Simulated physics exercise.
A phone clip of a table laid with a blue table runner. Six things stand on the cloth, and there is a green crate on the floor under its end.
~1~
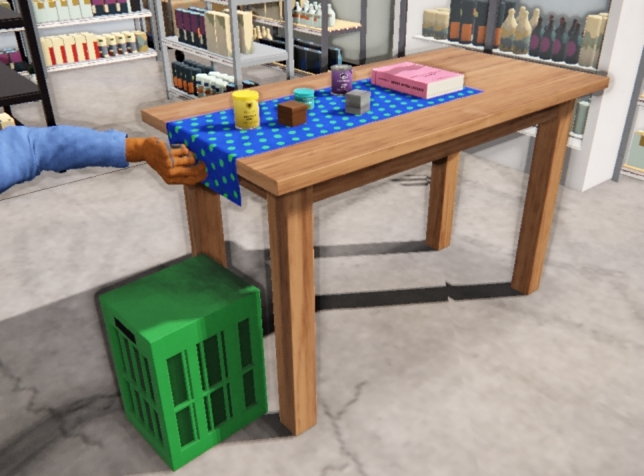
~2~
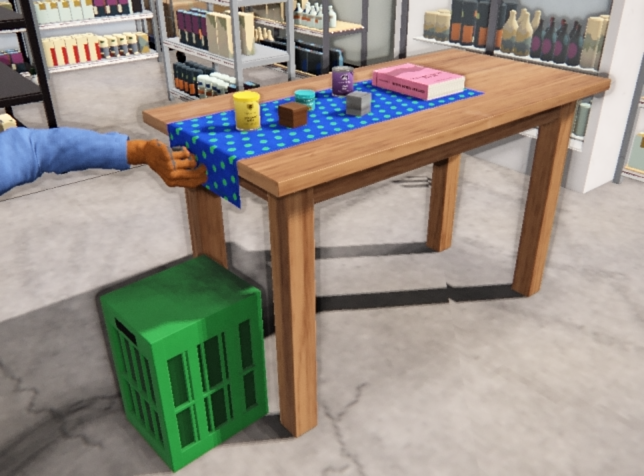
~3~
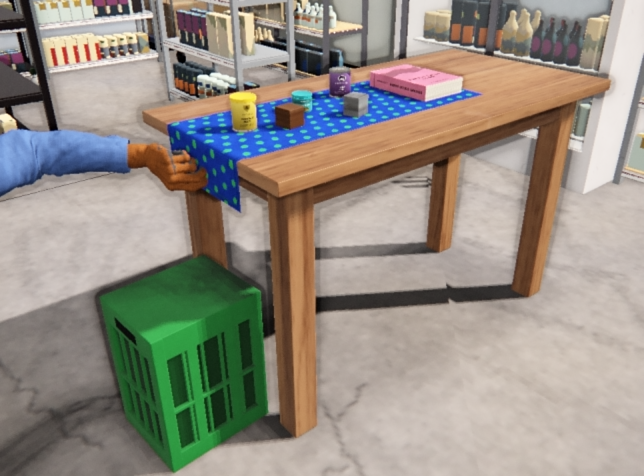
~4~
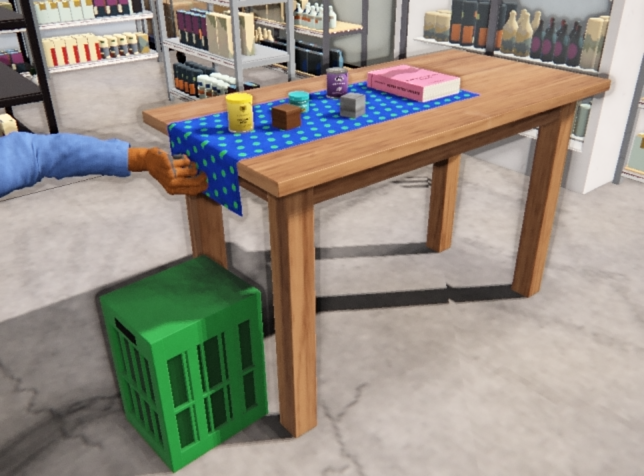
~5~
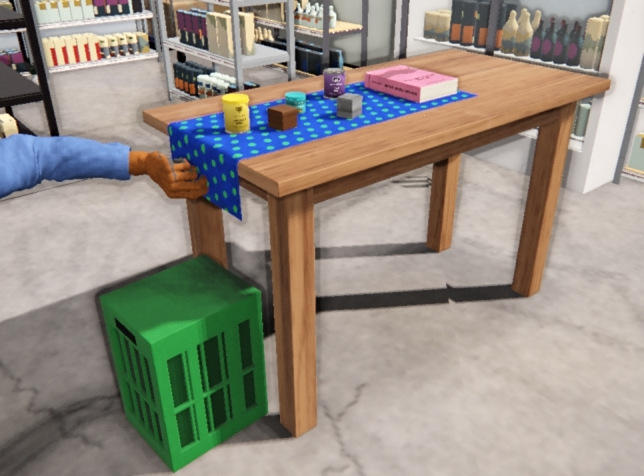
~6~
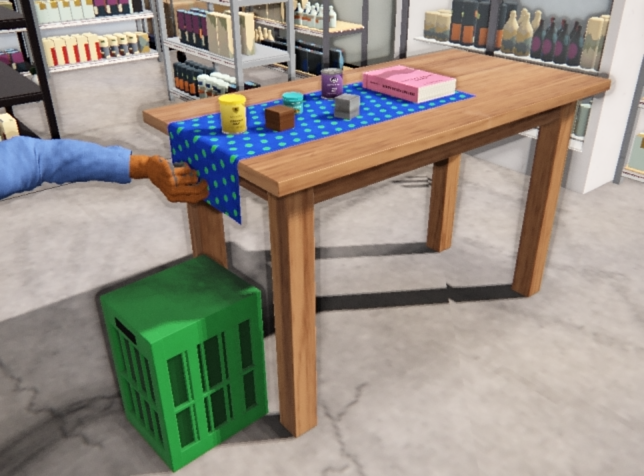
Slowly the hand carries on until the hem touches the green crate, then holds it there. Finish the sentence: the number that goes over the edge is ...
The number that goes over the edge is two.
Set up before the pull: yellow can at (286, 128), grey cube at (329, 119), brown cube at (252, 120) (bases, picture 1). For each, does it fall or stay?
Result - yellow can down, grey cube still up, brown cube down.
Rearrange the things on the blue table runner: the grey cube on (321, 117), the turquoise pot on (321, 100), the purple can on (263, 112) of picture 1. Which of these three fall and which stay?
Here's the result: The grey cube remains in place, the turquoise pot remains in place and the purple can leaves the top.
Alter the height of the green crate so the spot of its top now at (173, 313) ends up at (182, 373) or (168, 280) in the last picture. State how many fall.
4 and 1.
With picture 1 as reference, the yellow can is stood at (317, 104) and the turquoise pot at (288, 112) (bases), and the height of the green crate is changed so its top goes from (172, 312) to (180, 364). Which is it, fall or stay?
Result: Yellow can gone, turquoise pot gone.
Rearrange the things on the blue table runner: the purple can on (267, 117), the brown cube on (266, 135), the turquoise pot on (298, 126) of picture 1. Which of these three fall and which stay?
Here's what happens: The purple can leaves its perch, the brown cube leaves its perch, the turquoise pot leaves its perch.
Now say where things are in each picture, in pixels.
In the first frame, hem (241, 206); yellow can (245, 94); brown cube (292, 104); turquoise pot (304, 91); grey cube (358, 92); purple can (342, 67); top of the crate (172, 312).
In the second frame, hem (241, 209); yellow can (246, 95).
In the third frame, hem (241, 213); brown cube (289, 106).
In the fourth frame, hem (242, 217); turquoise pot (298, 94); top of the crate (173, 313).
In the fifth frame, hem (242, 221); grey cube (350, 96).
In the sixth frame, hem (242, 225); yellow can (232, 98); brown cube (279, 108); turquoise pot (292, 95); grey cube (347, 97); purple can (332, 71).
A little later, hem near (210, 259); yellow can gone.
Next, hem on the crate; yellow can and brown cube gone.
When it is over, hem on the crate; yellow can and brown cube gone. The table loses two.
